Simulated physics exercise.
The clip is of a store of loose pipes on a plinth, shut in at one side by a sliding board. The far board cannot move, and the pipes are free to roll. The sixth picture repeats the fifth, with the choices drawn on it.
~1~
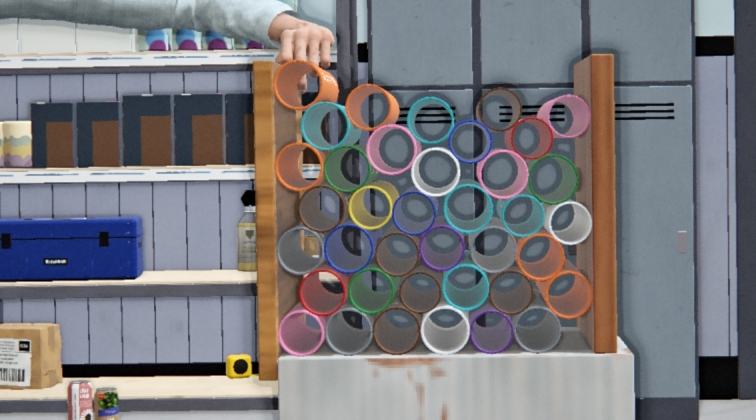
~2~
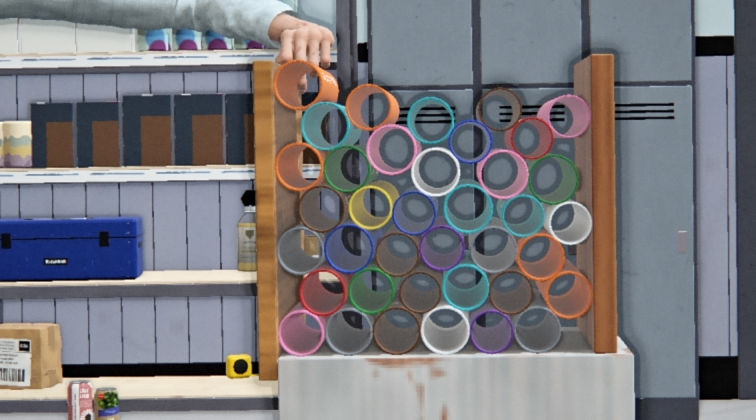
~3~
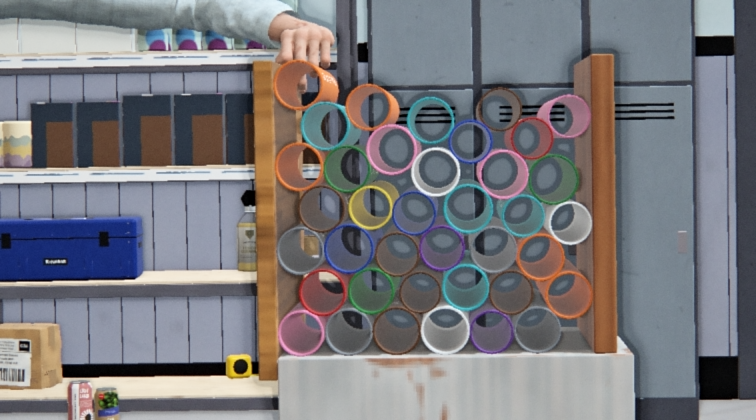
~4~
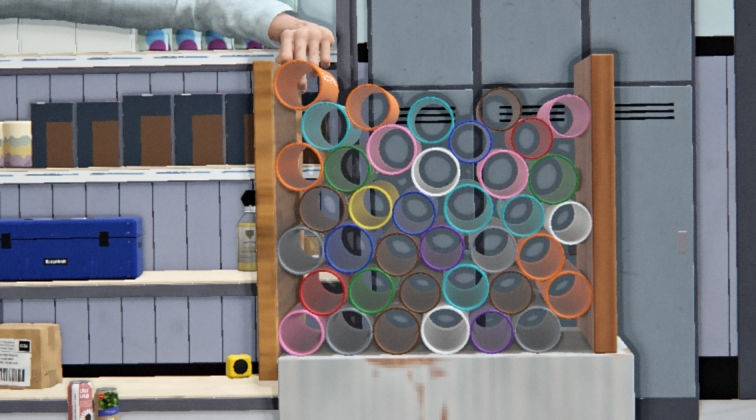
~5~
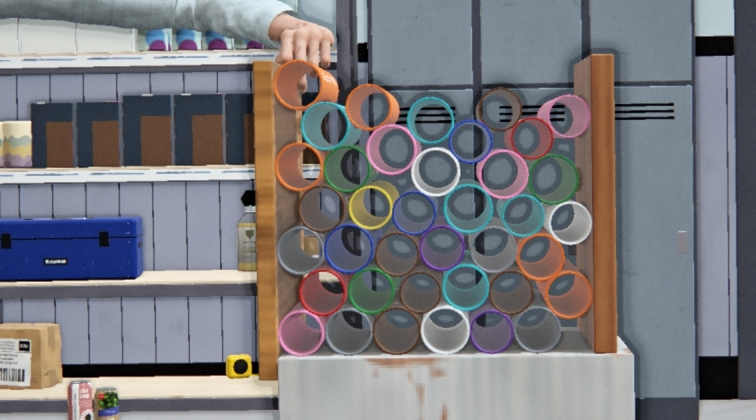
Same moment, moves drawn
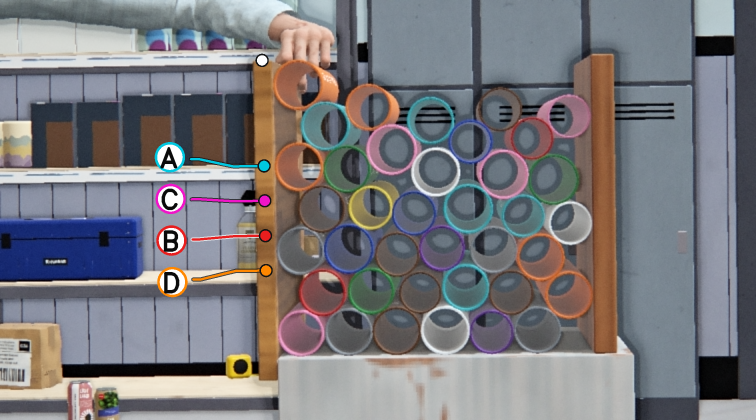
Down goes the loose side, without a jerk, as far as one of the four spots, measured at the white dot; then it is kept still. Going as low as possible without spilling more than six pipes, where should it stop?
Mark D is as low as it can go.
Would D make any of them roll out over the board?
Yes.
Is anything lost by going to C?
Yes.
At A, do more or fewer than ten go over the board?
It loses fewer than ten.
On the marked copy, A at (264, 166); B at (266, 236); C at (265, 201); D at (266, 270); the white dot at (262, 61).
With D. Early on, top of the board (274, 151).
Further on, top of the board (276, 250).
At the end, top of the board (276, 270), four out over the board.
As for the rest, A one out over the board; B three out over the board; C one out over the board.
